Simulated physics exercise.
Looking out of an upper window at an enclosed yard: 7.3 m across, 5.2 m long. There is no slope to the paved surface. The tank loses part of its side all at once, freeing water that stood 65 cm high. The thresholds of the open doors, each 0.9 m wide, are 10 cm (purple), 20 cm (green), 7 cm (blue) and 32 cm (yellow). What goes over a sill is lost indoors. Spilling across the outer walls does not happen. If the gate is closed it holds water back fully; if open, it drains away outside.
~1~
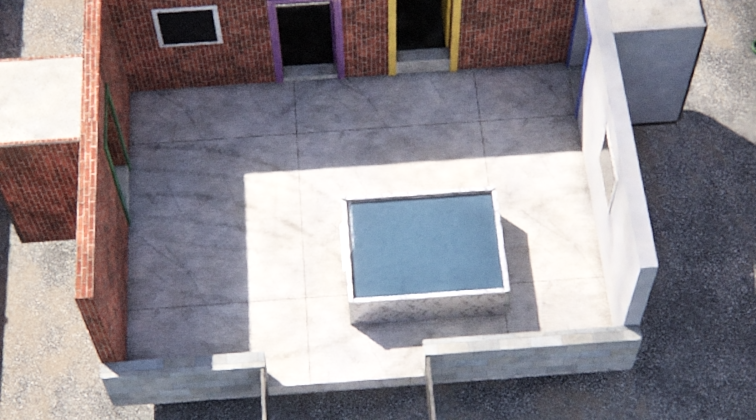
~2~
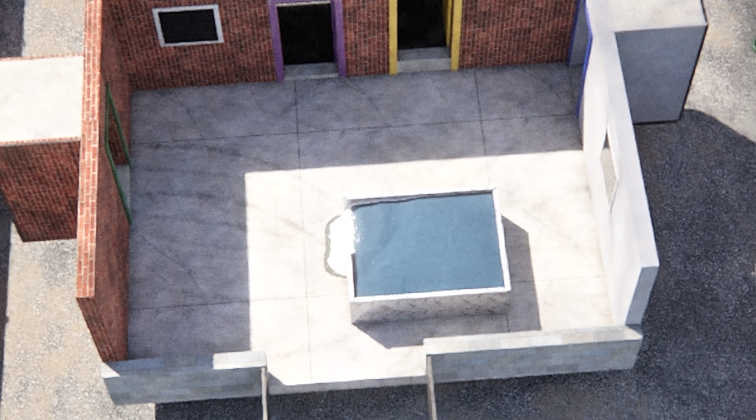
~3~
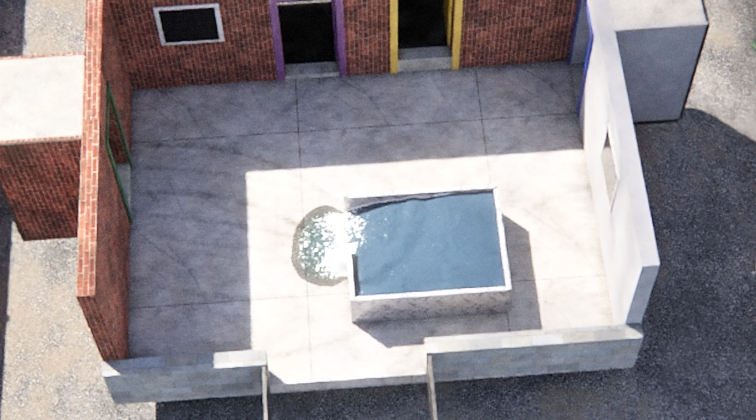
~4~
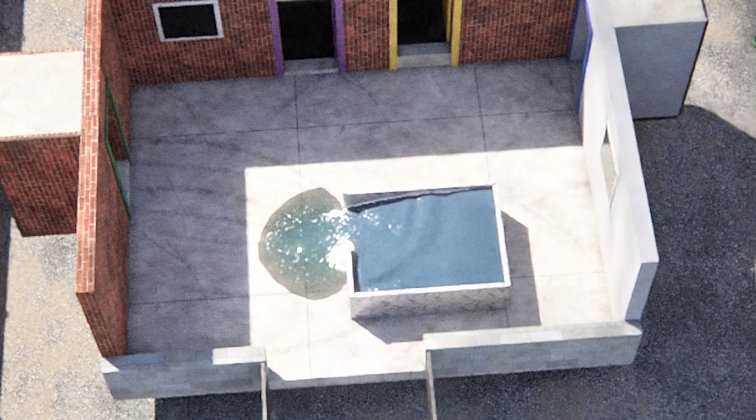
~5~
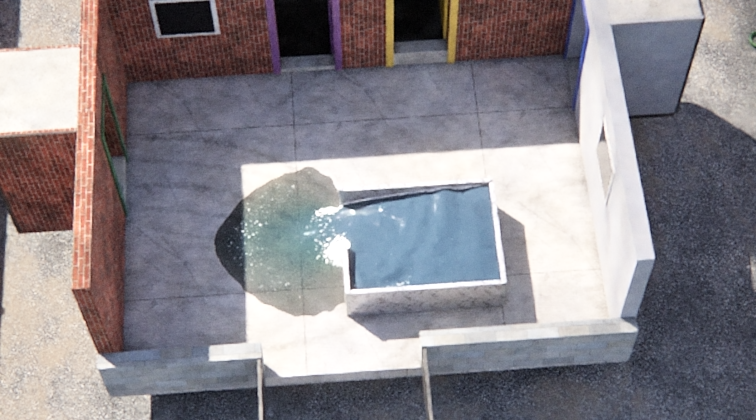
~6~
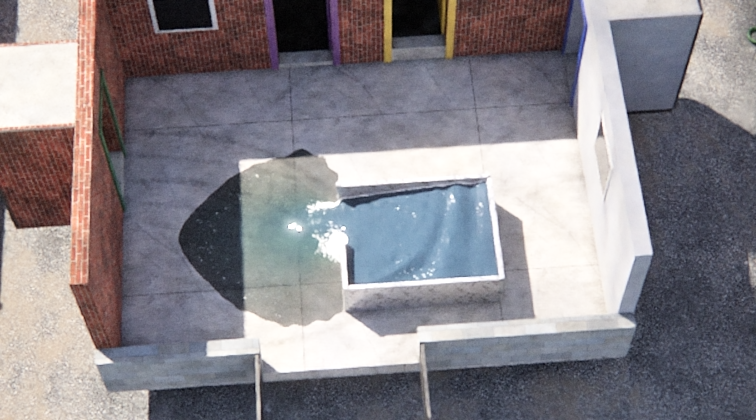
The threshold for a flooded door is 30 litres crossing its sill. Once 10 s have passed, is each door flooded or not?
In order: Watch the purple door: It will not outstrip the limit; watch the green door: It will not outstrip the limit; watch the blue door: It will not outstrip the limit; watch the yellow door: It will not outstrip the limit.
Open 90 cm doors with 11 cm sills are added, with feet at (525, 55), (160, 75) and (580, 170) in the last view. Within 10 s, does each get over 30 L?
In that order: Below, above, below.
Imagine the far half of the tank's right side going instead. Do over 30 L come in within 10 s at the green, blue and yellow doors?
For green, too little; for blue, too much; for yellow, too little.
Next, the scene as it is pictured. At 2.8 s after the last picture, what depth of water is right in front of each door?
Door by door, in cm: Purple reads 1, green reads 16, blue reads 0, yellow reads 0.
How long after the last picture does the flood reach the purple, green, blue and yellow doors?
Purple = 2.2 s, green = 0.5 s, blue = 6.0 s, yellow = 4.5 s.
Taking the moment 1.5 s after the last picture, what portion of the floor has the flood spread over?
Wet share: Near 40 percent.
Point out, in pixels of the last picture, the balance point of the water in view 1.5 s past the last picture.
(323, 239).
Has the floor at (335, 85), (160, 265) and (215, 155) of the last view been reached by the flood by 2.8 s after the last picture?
Untouched, submerged, submerged.
Then, 0.7 s after the last picture water covers 30 % of the floor and is deepest (36 cm) near (332, 226); purple door not reached, green door 12 cm at the sill, 0 L in, blue door not reached, yellow door not reached.
Then, 1.5 s after the last picture water covers 40 % of the floor and is deepest (32 cm) near (122, 357); purple door not reached, green door 23 cm at the sill, 0 L in, blue door not reached, yellow door not reached.
Then, 2.8 s after the last picture water covers 40 % of the floor and is deepest (25 cm) near (126, 87); purple door 1 cm at the sill, 0 L in, green door 16 cm at the sill, 3 L in, blue door not reached, yellow door not reached.
Then, 5.3 s after the last picture water covers 75 % of the floor and is deepest (18 cm) near (126, 78); purple door 5 cm at the sill, 0 L in, green door 14 cm at the sill, 3 L in, blue door not reached, yellow door 4 cm at the sill, 0 L in.
Then, 9.3 s after the last picture water covers 95 % of the floor and is deepest (11 cm) near (124, 230); purple door 6 cm at the sill, 0 L in, green door 11 cm at the sill, 3 L in, blue door 9 cm at the sill, 6 L in, yellow door 3 cm at the sill, 0 L in.
